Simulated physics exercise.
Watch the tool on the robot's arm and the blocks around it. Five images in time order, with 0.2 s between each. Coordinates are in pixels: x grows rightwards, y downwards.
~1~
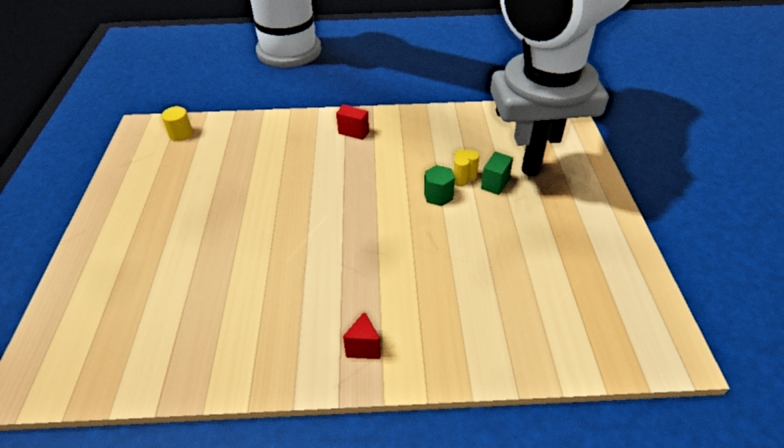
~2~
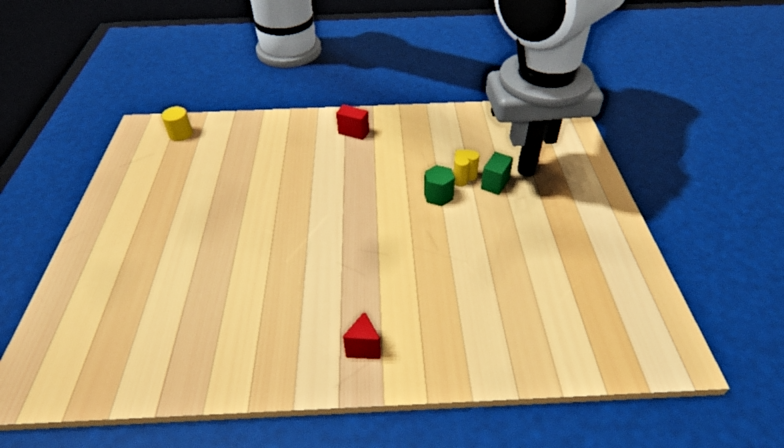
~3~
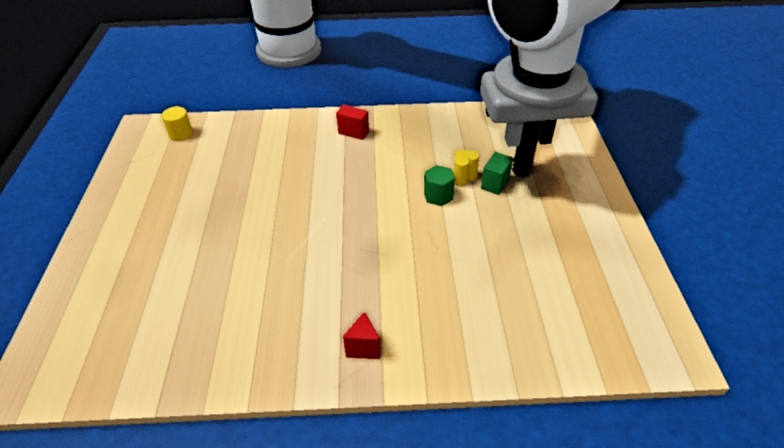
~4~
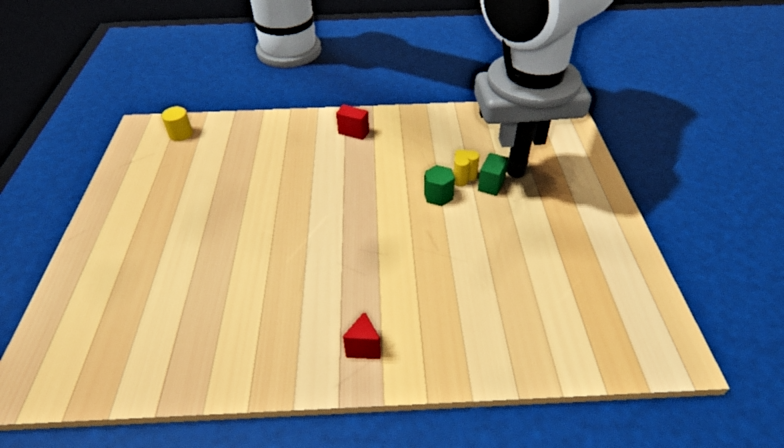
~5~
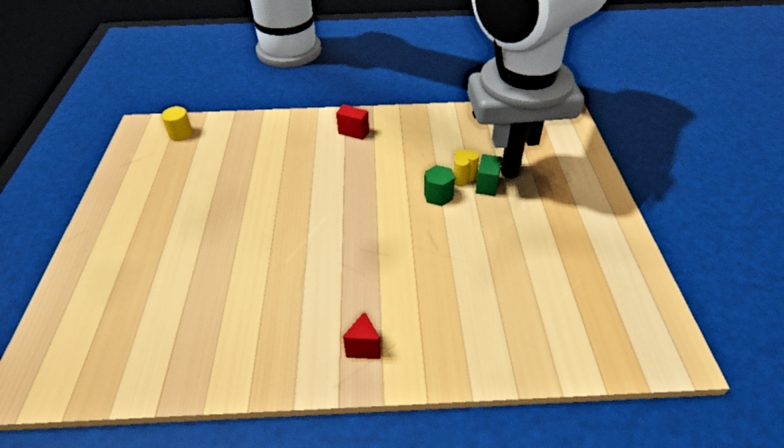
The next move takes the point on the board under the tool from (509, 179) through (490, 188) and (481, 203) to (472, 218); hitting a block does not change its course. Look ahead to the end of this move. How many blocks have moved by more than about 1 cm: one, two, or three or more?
It shifts two blocks.
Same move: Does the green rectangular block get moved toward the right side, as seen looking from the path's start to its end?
Yes, it checks out.
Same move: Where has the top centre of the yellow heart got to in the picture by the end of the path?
At roughly (447, 157).
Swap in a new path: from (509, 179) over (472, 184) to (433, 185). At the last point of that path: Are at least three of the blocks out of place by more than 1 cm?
Yes
The first path, step by step. Halfway along, tool (486, 189); yellow heart (447, 157), turned 25° clockwise; green rectangular block (468, 170).
At the end, tool (473, 212); green hexagonal block (437, 174); yellow heart (447, 157), turned 25° clockwise; green rectangular block (466, 171).
